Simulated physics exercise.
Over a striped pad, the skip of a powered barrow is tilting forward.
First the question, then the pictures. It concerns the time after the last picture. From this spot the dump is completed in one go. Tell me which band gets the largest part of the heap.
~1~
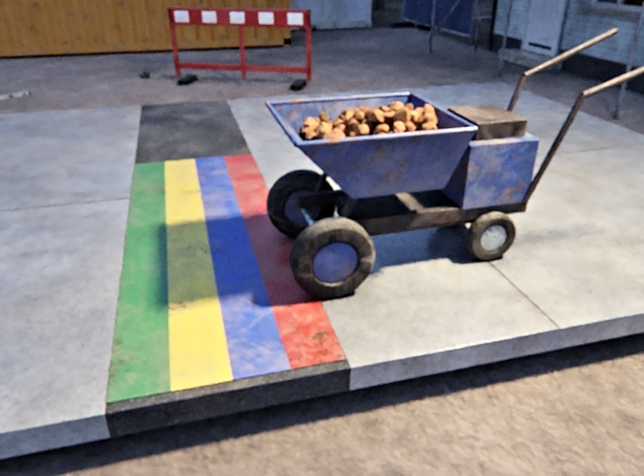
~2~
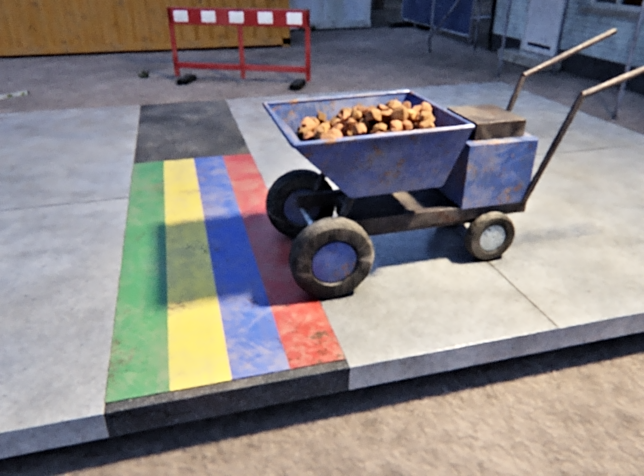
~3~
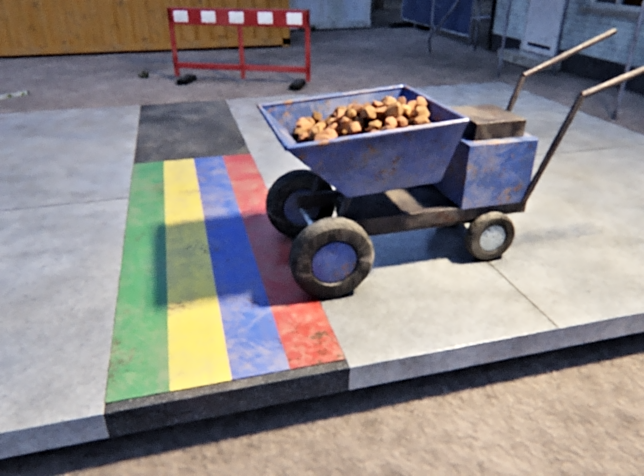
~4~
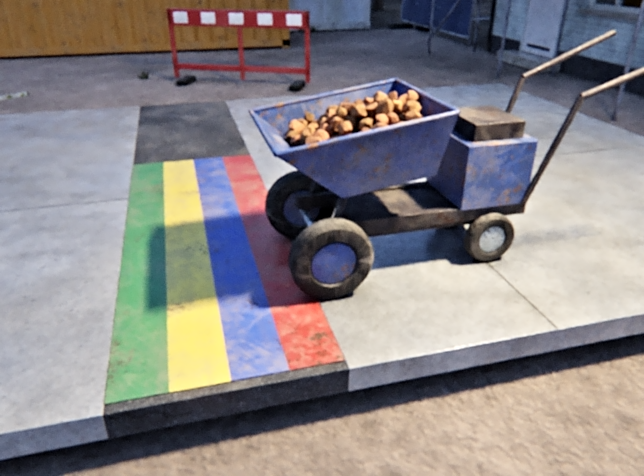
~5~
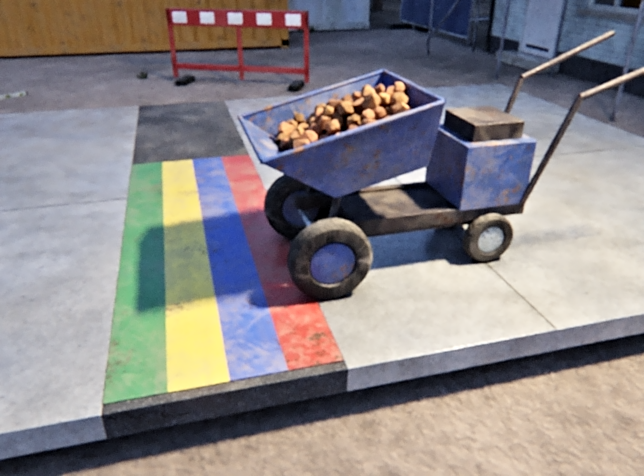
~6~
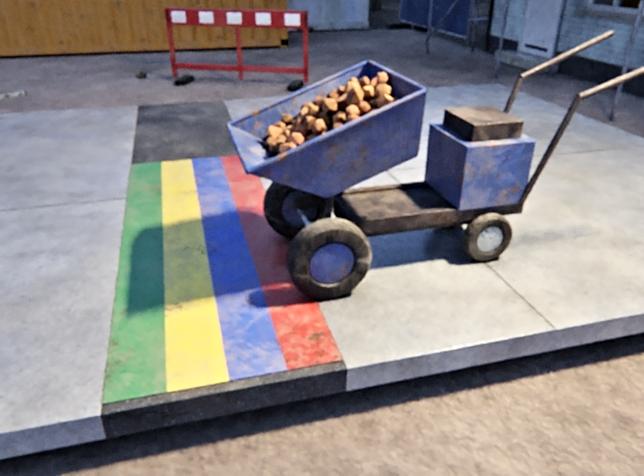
I would say the green band gets the largest part.
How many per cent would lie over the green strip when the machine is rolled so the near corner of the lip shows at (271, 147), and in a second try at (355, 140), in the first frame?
From the first spot you get 40 percent, and from the second 20 percent.
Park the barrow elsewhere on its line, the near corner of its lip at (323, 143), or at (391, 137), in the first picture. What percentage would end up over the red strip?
The first gives 0 %, the second 20 %.
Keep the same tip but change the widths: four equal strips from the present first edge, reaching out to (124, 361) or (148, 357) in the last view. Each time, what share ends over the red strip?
Shares in order: Close to 0 %; close to 0 %.
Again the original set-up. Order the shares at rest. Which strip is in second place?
Yellow.
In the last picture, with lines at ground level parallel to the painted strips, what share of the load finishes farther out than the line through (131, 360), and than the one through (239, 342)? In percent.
Estimate: 40 % and 90 %, respectively.
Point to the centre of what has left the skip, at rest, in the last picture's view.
Resting centre, last picture - approx. (143, 277).
Shortly afterwards, skip tipped steeply; the whole lot in the skip.
Next, skip tipped right over; near half in the skip; near a quarter over the yellow strip; near a quarter over the green strip; only a few falling; only a few off the paint.
Some moments later, skip tipped right over; a little in the skip; only a few over the blue strip; near a quarter over the yellow strip; near a third over the green strip; near a quarter off the paint.
In the end, skip tipped right over; a little in the skip; none at all over the red strip; only a few over the blue strip; near a quarter over the yellow strip; near a third over the green strip; near a quarter off the paint.
